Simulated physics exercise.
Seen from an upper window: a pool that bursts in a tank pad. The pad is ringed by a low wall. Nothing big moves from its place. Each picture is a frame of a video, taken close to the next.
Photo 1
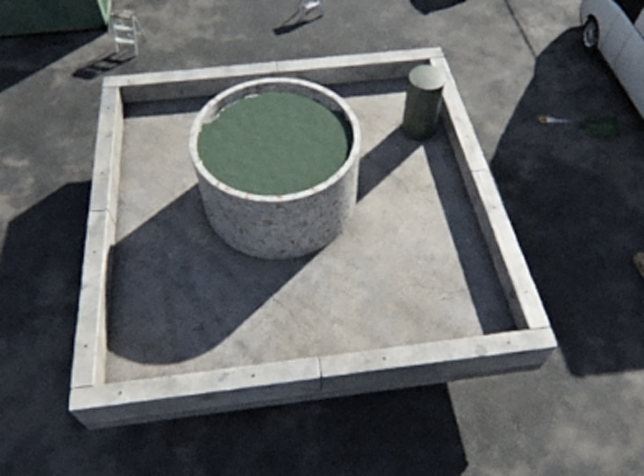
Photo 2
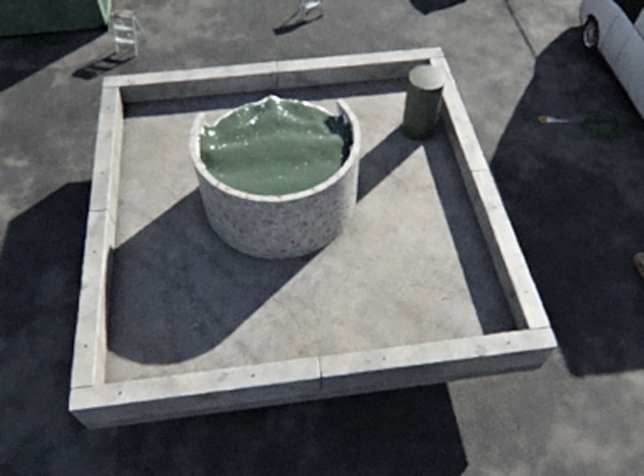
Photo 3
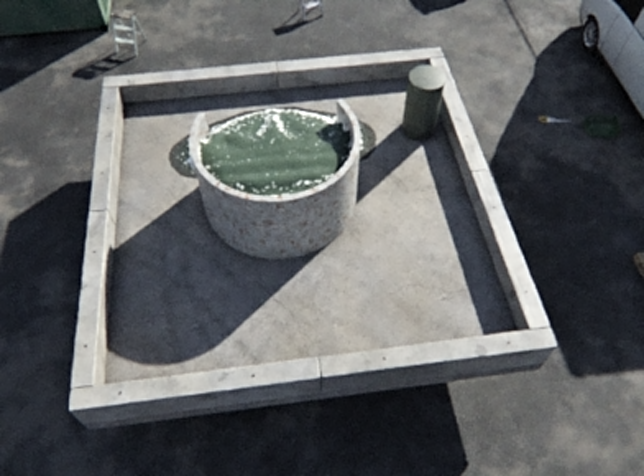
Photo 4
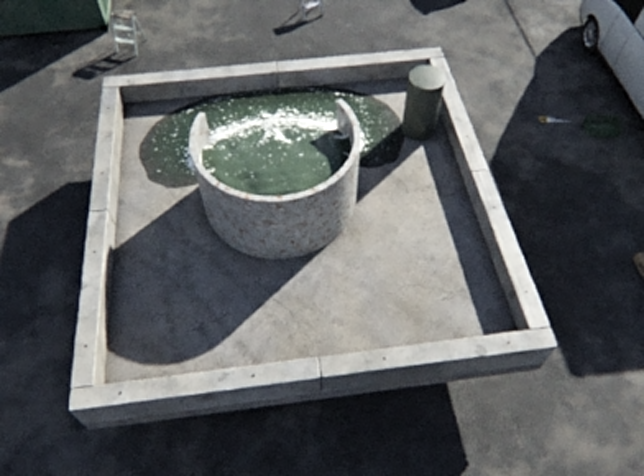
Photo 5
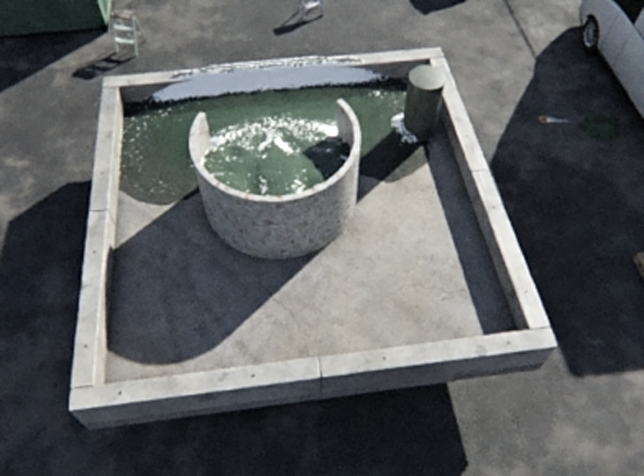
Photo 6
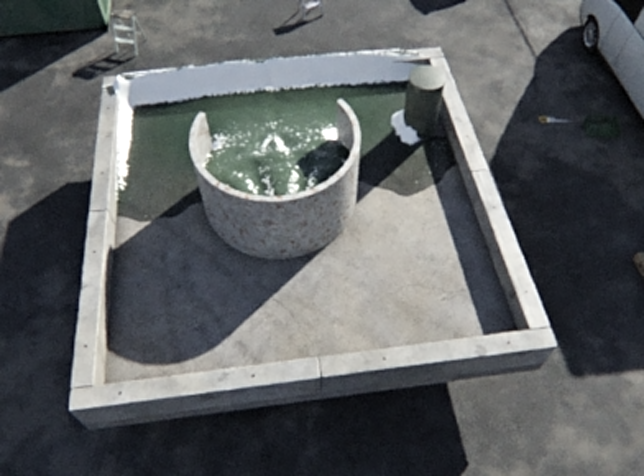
In a walled tank pad, a round pool bursts and green water spreads along the far wall.
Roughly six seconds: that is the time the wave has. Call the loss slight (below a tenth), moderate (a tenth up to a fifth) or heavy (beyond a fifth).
Heavy.
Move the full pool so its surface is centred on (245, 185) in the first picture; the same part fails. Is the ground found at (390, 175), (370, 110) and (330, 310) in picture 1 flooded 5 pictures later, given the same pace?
Gets wet, gets wet, stays dry.
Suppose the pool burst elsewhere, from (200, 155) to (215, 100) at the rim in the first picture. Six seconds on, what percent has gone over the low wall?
About 18 %.
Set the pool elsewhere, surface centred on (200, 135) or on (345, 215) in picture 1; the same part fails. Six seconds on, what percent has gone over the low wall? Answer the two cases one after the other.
24%, then 8%.
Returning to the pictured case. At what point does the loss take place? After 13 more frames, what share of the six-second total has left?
My estimate is roughly 95 percent.
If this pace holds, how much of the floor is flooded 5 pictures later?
Around 45 percent.
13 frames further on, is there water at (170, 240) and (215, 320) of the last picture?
The first will be swamped and the second spared.
A moment on, water covers 40 % of the floor; the low wall has let 4 % over.
Next, water covers 45 % of the floor; the low wall has let 11 % over.
Then, water covers 60 % of the floor; the low wall has let 21 % over.
Later, water covers 85 % of the floor; the low wall has let 22 % over.
In the end, water covers 85 % of the floor; the low wall has let 22 % over.
